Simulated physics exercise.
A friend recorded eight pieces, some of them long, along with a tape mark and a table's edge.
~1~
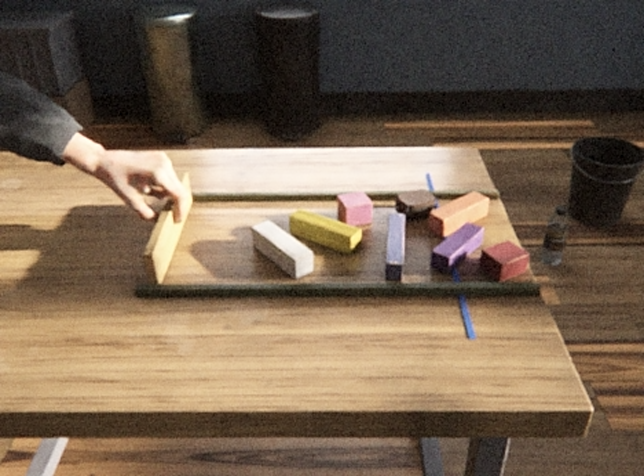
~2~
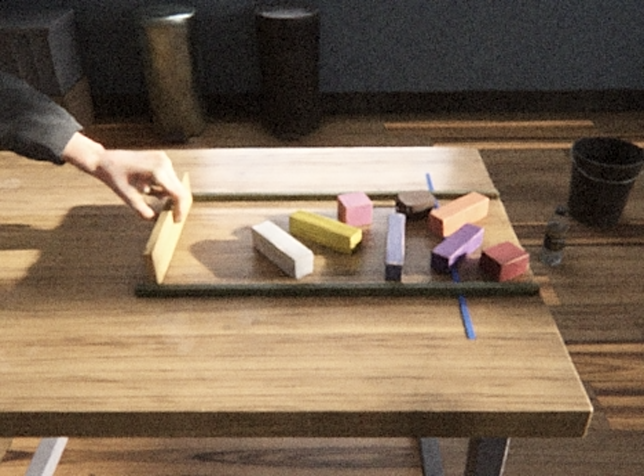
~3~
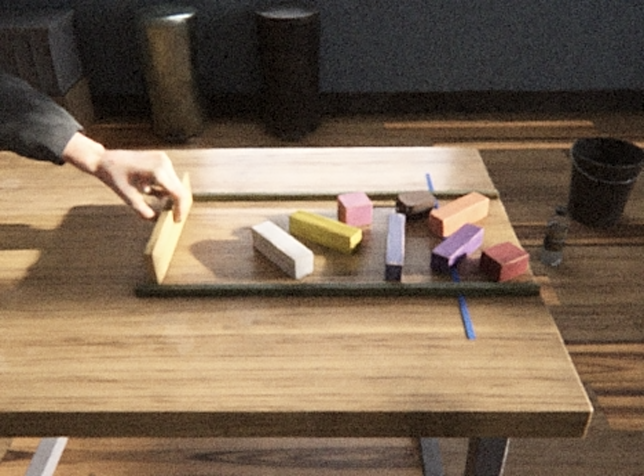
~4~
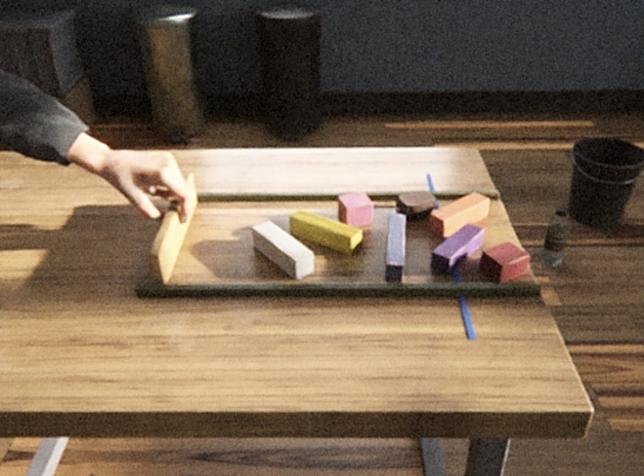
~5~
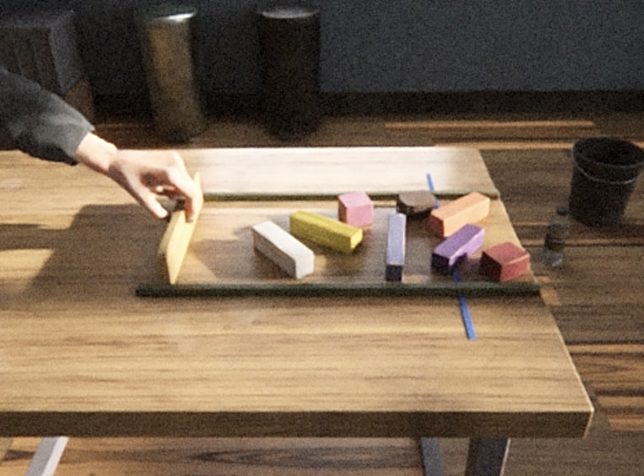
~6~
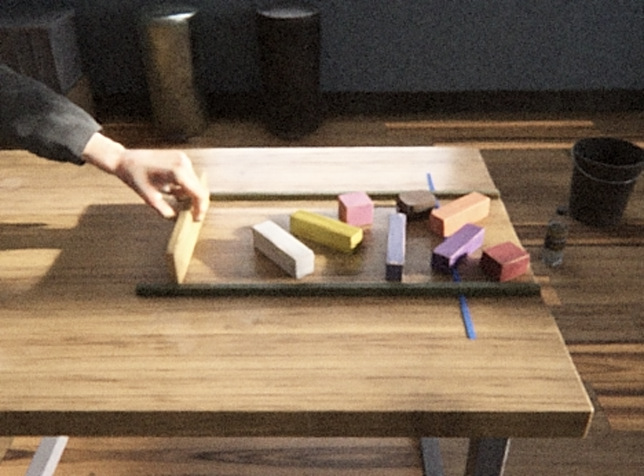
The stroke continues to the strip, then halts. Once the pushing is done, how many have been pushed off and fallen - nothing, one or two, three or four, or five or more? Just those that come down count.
By then one or two have fallen.
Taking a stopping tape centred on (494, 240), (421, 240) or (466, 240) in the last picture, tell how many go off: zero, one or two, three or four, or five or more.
In the order the places were given: Five or more, not one, three to four.
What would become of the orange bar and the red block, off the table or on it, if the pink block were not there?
Looking at each, the orange bar holds its spot and the red block drops away.
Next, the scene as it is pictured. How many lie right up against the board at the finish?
Looks like 2 of them, all told.
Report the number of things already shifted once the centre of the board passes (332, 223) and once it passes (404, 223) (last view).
First 4, after that 8.
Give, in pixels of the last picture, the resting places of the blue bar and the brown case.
Approximately (502, 254) for one, approximately (484, 203) for the other.
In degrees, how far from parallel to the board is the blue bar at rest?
About 25°.
Soon after, none off yet; red block at rest near (505, 261); orange bar at rest near (459, 214); purple bar at rest near (458, 247).
After that, none off yet; red block displaced a little near (519, 262); orange bar displaced a little near (473, 211); purple bar displaced a little near (483, 248).
In the end, the number that fall off is one or two; gone, red block.
